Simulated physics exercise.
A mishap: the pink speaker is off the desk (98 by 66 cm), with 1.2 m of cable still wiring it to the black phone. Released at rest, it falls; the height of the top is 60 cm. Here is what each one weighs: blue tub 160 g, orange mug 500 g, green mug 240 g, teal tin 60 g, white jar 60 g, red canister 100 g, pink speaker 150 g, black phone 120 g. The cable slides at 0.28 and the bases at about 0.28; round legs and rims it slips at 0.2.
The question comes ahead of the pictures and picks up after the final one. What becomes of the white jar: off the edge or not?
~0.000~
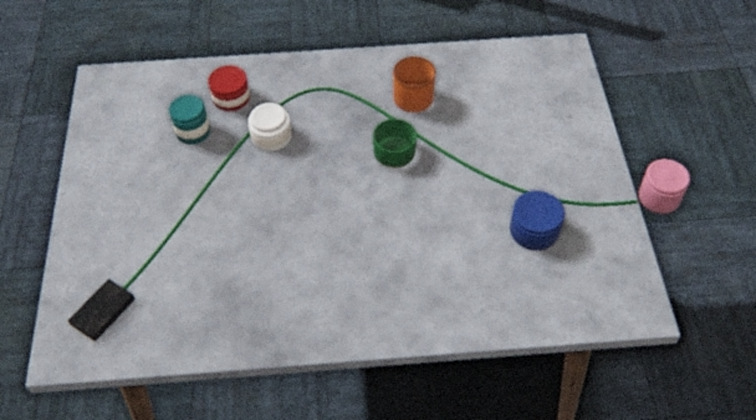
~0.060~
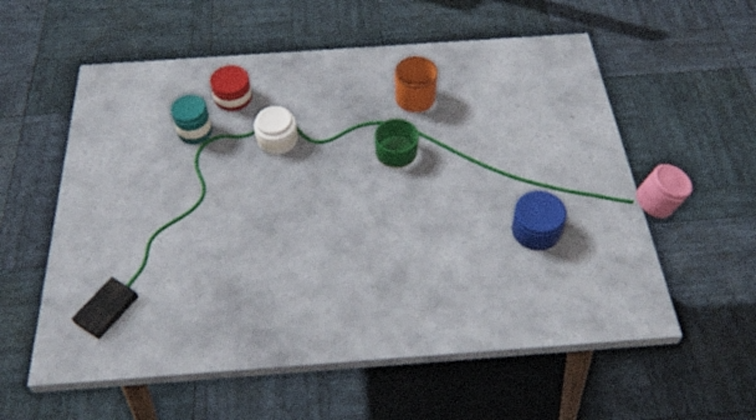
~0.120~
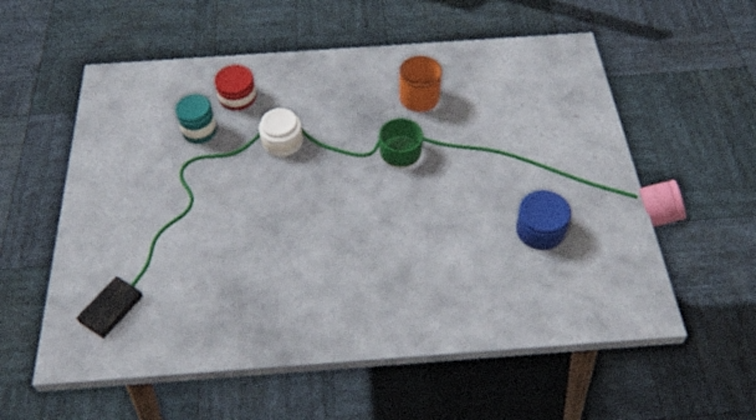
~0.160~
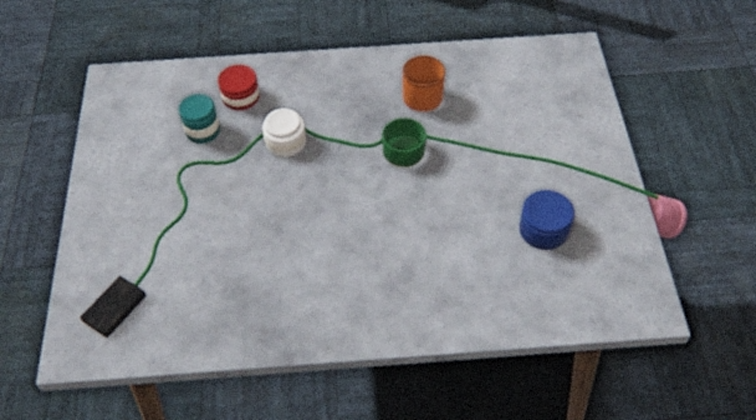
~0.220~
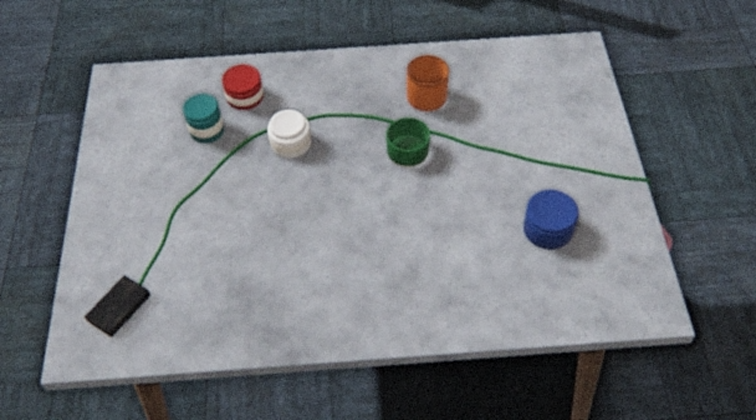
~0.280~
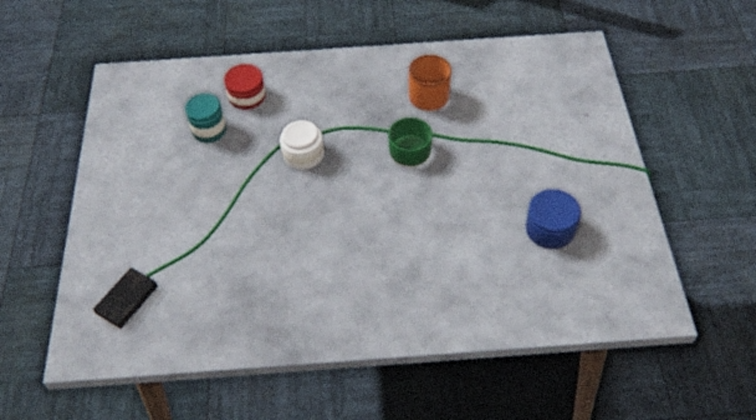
Most likely it is still up there.
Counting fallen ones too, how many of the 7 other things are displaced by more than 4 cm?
All told, 2.
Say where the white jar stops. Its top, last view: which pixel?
Last view, top position: About (397, 244).
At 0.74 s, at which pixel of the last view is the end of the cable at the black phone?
Estimated pixel: (309, 177).
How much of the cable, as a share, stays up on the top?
Estimated share: About 40 %.
At 0.5 s, the cable's tail end at (225, 240); white jar 27 cm off its start, black phone 15 cm off its start, pink speaker over the edge.
At 0.7 s, the cable's tail end at (309, 177); white jar 33 cm off its start, black phone 33 cm off its start, pink speaker over the edge.
At 1.0 s, the cable's tail end at (359, 144); white jar 33 cm off its start at (397, 244), black phone 44 cm off its start at (342, 157), pink speaker over the edge.
At 1.2 s, the cable's tail end at (368, 142); white jar 33 cm off its start, black phone 46 cm off its start, pink speaker over the edge.
At 2.4 s, the cable's tail end at (368, 142); white jar 33 cm off its start at (397, 244), black phone 46 cm off its start at (350, 154), pink speaker over the edge, green mug 1 cm off its start at (414, 139).
